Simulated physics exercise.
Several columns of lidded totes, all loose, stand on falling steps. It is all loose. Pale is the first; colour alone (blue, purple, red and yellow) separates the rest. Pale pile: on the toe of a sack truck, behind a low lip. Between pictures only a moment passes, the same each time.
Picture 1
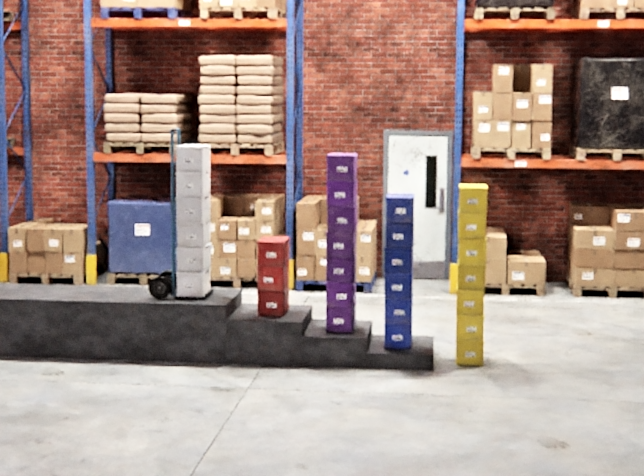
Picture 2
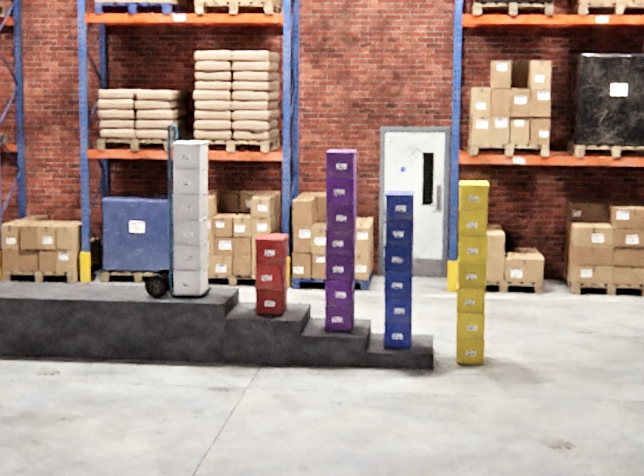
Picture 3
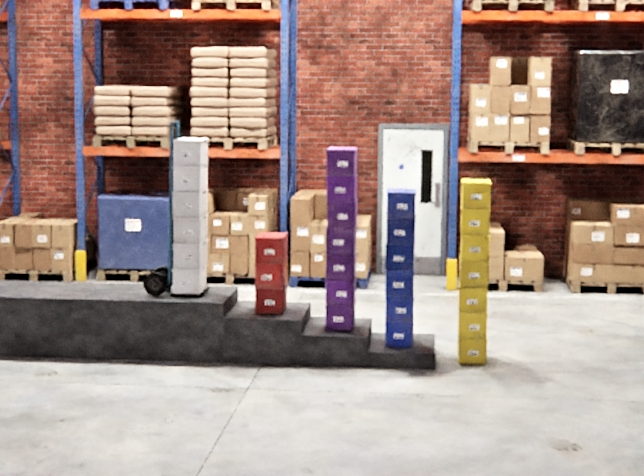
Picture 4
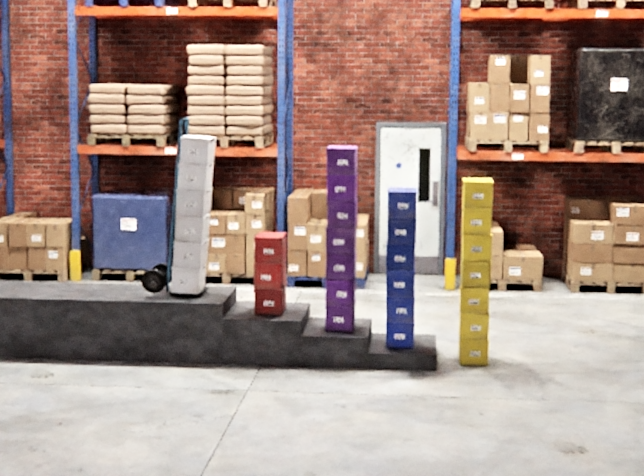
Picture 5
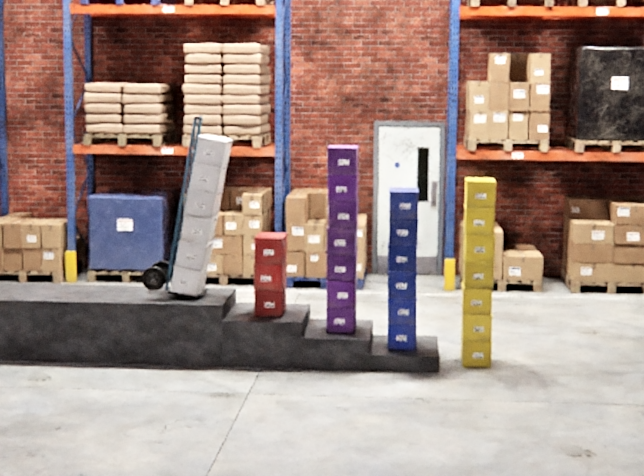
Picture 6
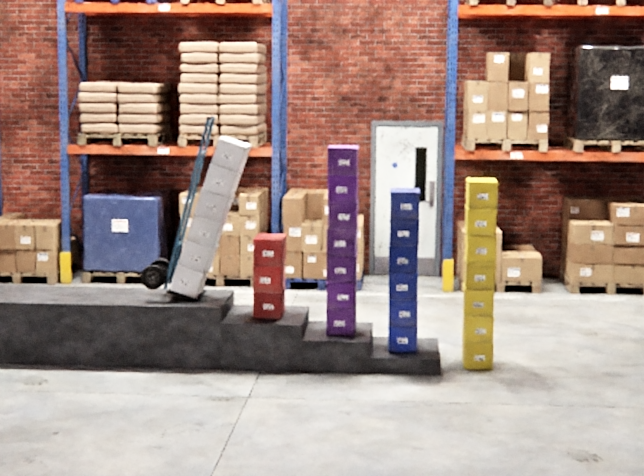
A tall pale stack of boxes on a hand truck stood upright at first, then leaned gradually to the right above the steps, while the red, purple, blue and yellow stacks stayed in place.
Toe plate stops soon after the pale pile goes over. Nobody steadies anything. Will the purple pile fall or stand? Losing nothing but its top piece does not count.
Felled.
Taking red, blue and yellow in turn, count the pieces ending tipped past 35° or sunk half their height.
Red: 1, blue: 6, yellow: 6.
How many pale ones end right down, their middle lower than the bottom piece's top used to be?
The number is 5.
Just after the last frame, 6 of the pale pile down; 2 of the 7 purple totes down (3 of 23 in all colours); top purple tote tilted steeply, some two heights lower; top red tote on its side.
A moment on, 6 of the pale pile down; 6 of the 7 purple totes down (19 of 23 in all colours); top purple tote on its side; top red tote on its side.
When it is over, 6 of the pale pile down; 6 of the 7 purple totes down (19 of 23 in all colours); top purple tote on its side; top yellow tote on its side. In pixels of the last frame, middles, top purple tote near (298, 273).
